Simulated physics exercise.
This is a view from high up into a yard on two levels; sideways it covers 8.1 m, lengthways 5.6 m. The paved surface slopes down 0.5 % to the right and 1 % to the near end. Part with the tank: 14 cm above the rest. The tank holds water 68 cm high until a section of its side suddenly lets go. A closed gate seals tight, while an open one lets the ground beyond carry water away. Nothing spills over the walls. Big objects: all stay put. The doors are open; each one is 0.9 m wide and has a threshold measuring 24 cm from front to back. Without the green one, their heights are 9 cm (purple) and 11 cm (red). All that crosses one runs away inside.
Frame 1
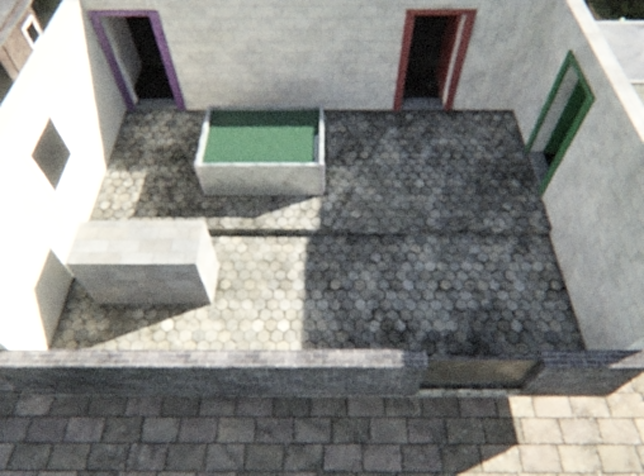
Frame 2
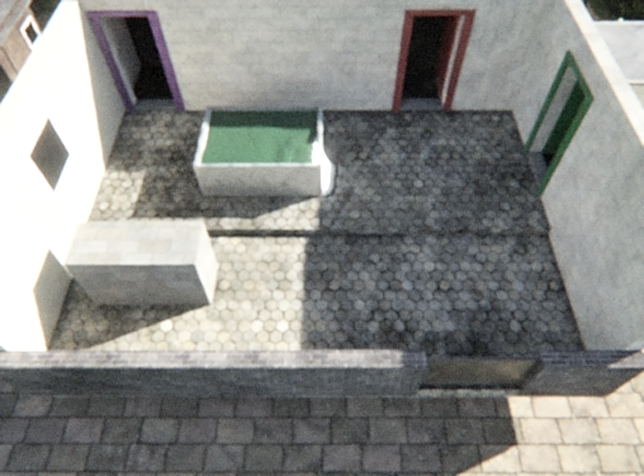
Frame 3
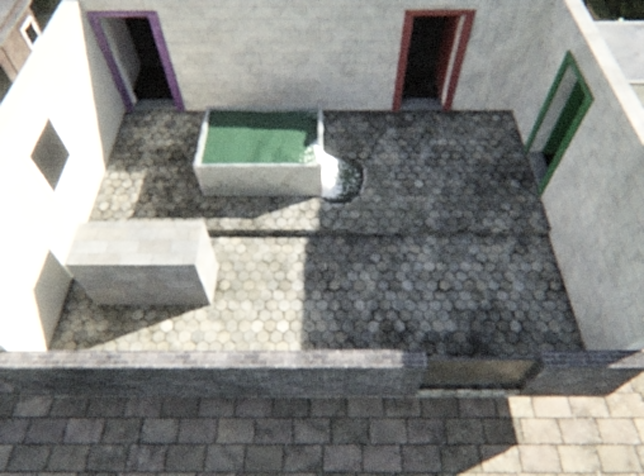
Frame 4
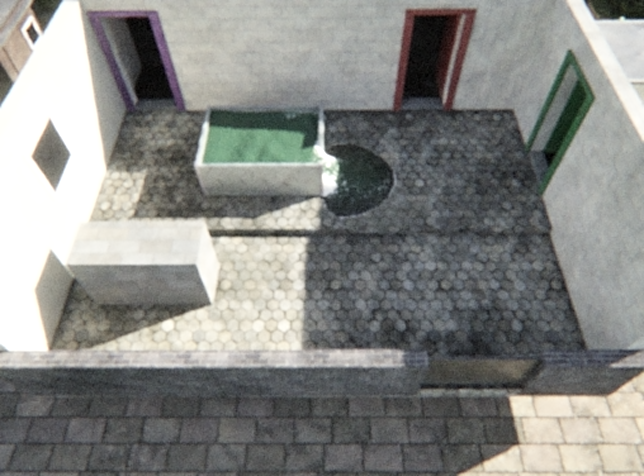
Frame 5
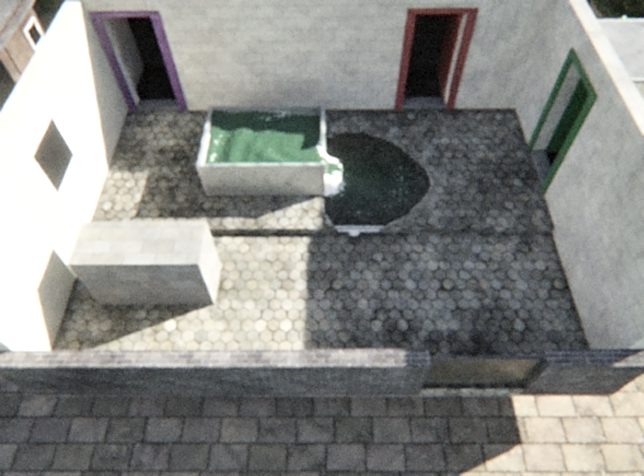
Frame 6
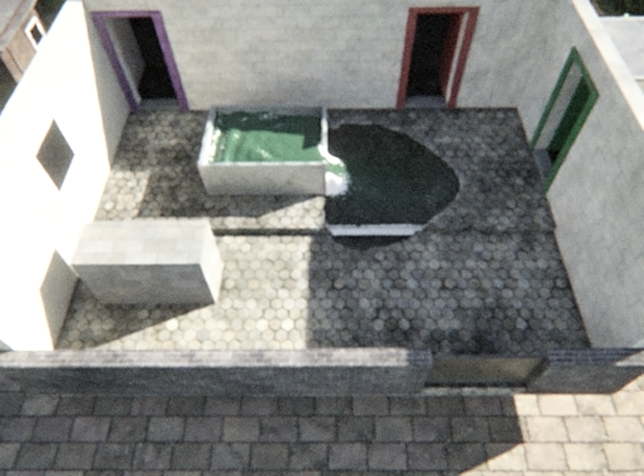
A walled yard with a tank of green water sat still until water poured out of the tank's right side, spread across the paving to the right, and ran over the step toward the near end.
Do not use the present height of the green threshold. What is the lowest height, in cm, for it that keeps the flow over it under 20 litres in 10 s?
It would need to be about 14.5 cm high.
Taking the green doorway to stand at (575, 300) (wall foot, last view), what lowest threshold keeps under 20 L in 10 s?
About 11.5 cm.
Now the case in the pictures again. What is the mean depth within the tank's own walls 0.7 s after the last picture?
Average depth: Approx. 47 cm.
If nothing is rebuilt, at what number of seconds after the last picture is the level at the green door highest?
The depth peaks at about 1.8 seconds.
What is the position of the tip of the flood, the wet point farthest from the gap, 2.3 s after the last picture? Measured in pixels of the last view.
Around (589, 371).
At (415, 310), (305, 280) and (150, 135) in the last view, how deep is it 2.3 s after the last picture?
About 1, 0 and 0 cm respectively.
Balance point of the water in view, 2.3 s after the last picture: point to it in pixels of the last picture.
The balance point sits at roughly (373, 185).
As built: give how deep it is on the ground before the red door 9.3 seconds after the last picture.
3.0 cm.
Then, 0.7 s after the last picture water covers 30 % of the floor, deepest (38 cm) near (328, 180); 11 cm at the green door, 0 litres in over its 10 cm threshold.
Then, 2.3 s after the last picture water covers 45 % of the floor, deepest (28 cm) near (585, 360); 17 cm at the green door, 46 litres in over its 10 cm threshold.
Then, 9.3 s after the last picture water covers 75 % of the floor, deepest (14 cm) near (589, 371); 6 cm at the green door, 73 litres in over its 10 cm threshold.
At the green door as built, the water peaked near 21 cm, 1.7 s after the last picture.
With a threshold of 13 cm, 33 litres would have come in within the 10 s; with 18 cm, 5 litres. So under 20 litres takes about 14.5 cm.
